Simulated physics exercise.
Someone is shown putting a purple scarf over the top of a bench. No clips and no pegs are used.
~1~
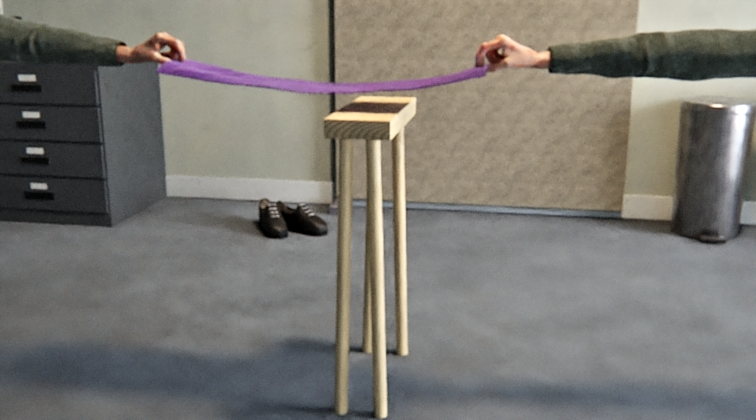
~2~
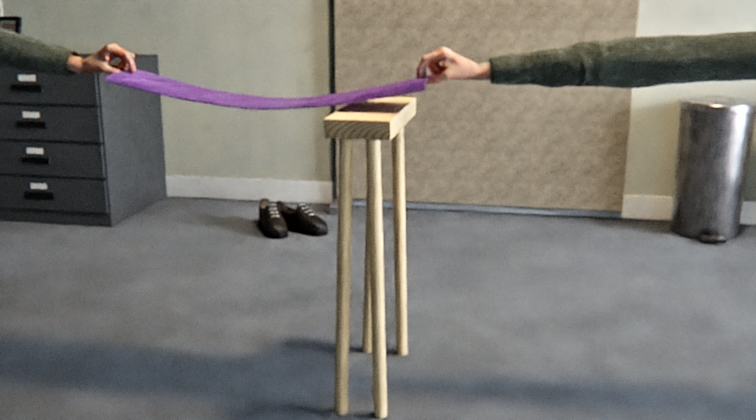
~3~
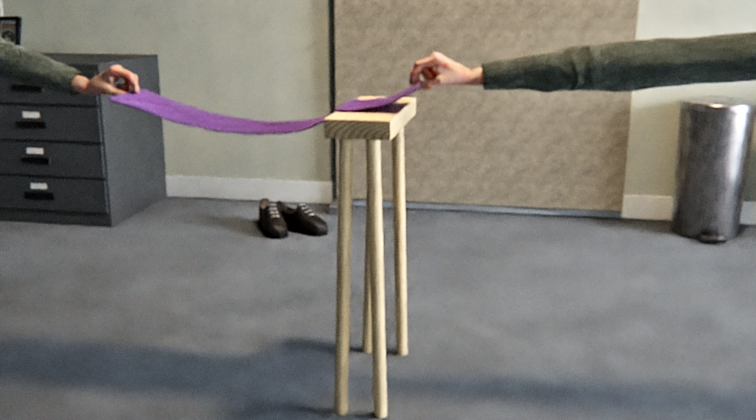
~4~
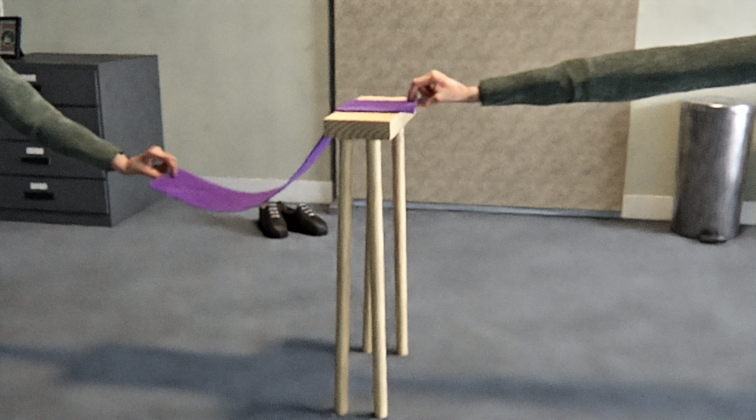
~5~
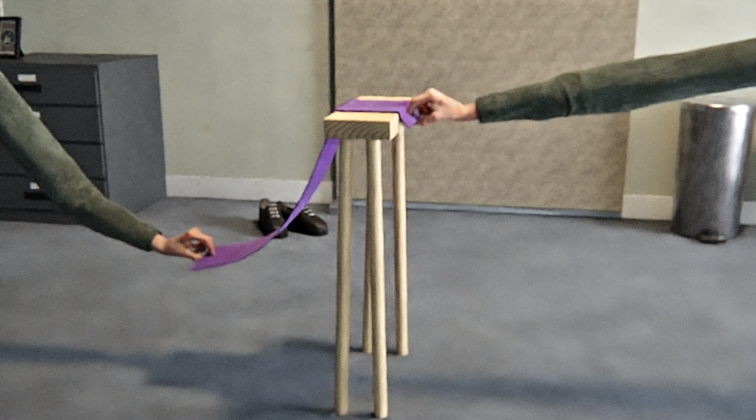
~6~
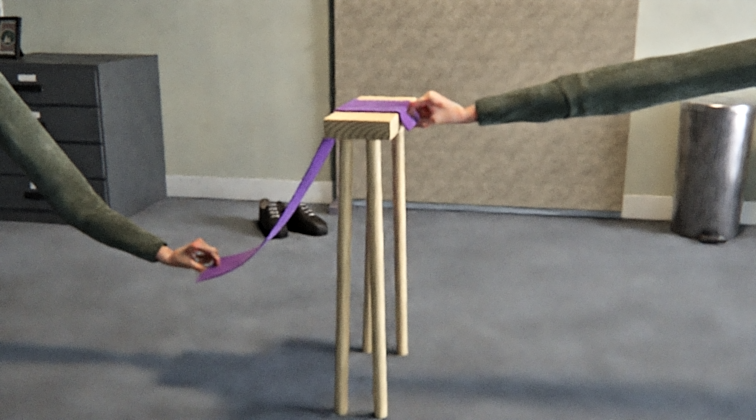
Two hands lower a purple scarf across a wooden bench, the left dropping much farther.
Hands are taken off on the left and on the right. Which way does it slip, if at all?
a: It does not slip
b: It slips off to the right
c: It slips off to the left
It slips off to the left (c).
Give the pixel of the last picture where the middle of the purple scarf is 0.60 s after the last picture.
Near (293, 370).
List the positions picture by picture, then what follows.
The first frame shows left end (162, 74); right end (481, 77); top of the bench (357, 124).
The second frame shows left end (109, 82); right end (419, 91).
The third frame shows left end (113, 101); right end (412, 92); top of the bench (357, 124).
The fourth frame shows left end (153, 188); right end (409, 113).
The fifth frame shows left end (195, 271); right end (405, 125).
The sixth frame shows left end (200, 281); right end (405, 127); far more of it on the left.
Then, 0.34 s after the last picture, scarf clear of the top and falling near (303, 254).
Then, 0.60 s after the last picture, scarf in a heap on the floor near (293, 370).
At rest, scarf in a heap on the floor near (292, 372). The purple scarf drops leftwards.
